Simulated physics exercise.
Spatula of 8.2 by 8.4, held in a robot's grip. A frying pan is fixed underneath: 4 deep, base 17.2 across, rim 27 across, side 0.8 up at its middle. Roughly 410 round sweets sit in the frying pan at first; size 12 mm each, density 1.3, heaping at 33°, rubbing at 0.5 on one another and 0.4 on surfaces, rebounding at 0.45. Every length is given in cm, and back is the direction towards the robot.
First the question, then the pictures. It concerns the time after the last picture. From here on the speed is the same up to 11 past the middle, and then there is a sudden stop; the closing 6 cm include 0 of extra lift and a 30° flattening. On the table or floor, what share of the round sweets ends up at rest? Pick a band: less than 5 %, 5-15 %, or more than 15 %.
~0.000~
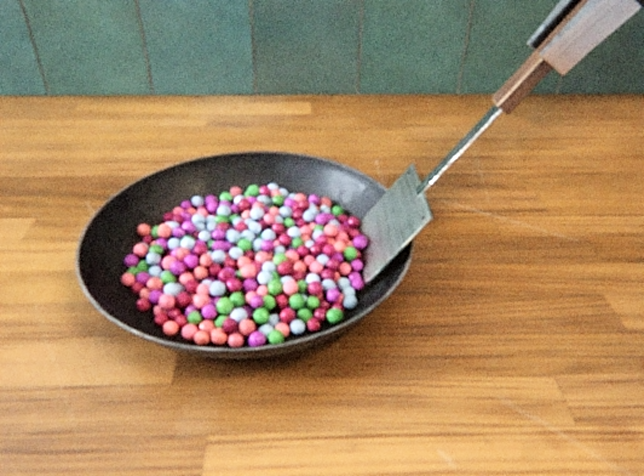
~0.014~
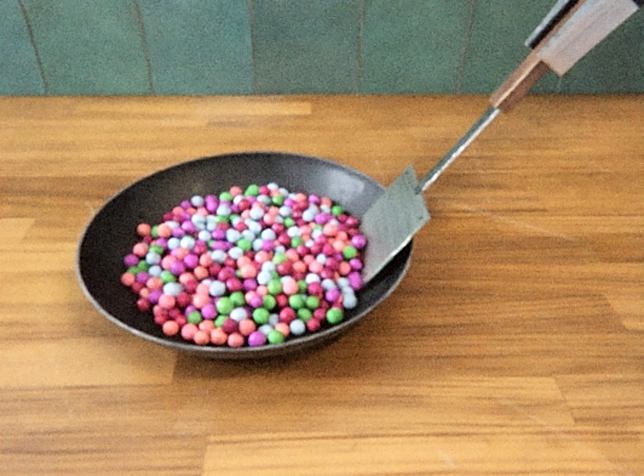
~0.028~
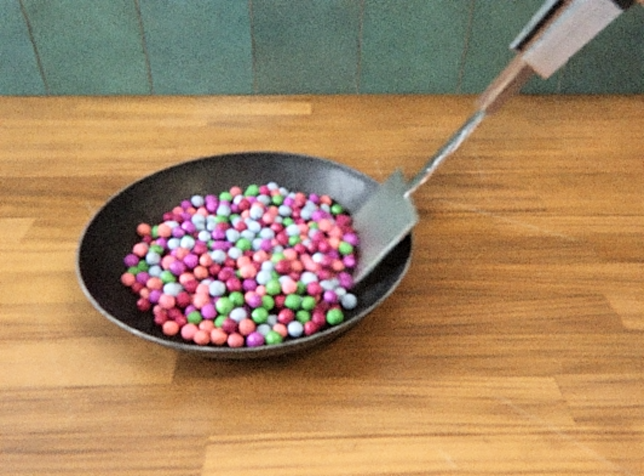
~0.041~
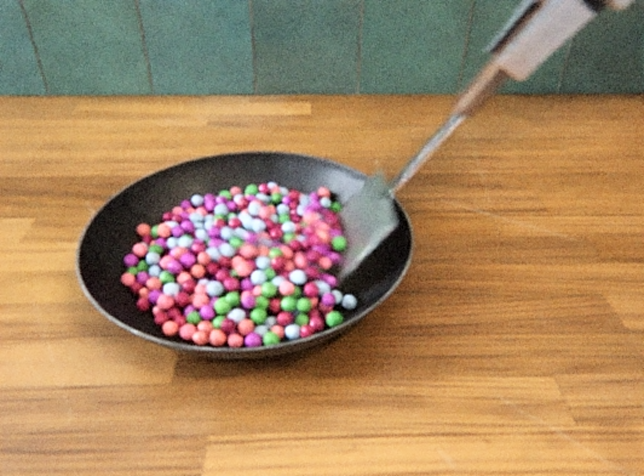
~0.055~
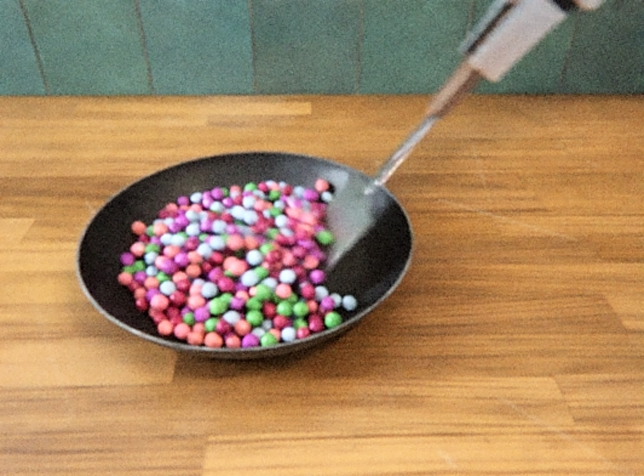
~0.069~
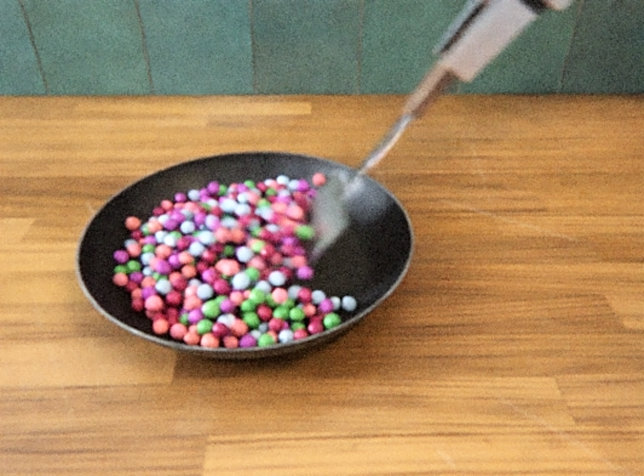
It falls in the band more than 15 %.
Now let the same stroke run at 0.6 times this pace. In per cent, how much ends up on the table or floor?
Something close to 20 per cent ends up on the table or floor.
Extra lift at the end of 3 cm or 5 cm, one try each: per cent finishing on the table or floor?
First try around 35 percent, second try around 30 percent.
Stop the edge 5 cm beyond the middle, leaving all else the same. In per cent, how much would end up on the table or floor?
In that case about 0 percent ends on the table or floor.
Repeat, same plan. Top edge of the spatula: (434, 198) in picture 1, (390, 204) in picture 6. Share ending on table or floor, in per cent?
It works out to about 20 %, more or less.
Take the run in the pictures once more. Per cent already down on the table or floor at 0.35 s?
My estimate is roughly 15 %.
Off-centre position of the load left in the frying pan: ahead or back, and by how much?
It rests close to 4.0 centimetres ahead of centre.
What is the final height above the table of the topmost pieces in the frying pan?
It reaches about 5.0 cm.
By 0.10 s, sloping 55°, highest piece 7 above the table; 414 in the frying pan.
By 0.14 s, sloping 49°, highest piece 7 above the table; 414 in the frying pan.
By 0.35 s, sloping 25°, highest piece 13 above the table; 282 in the frying pan, 71 on the table or floor, 61 on the blade or in flight.
By 1.40 s, sloping 25°, highest piece 5 above the table; 281 in the frying pan, 133 on the table or floor.
Final count, 281 in the frying pan, 133 on the table or floor. That is 32 % on the table or floor.
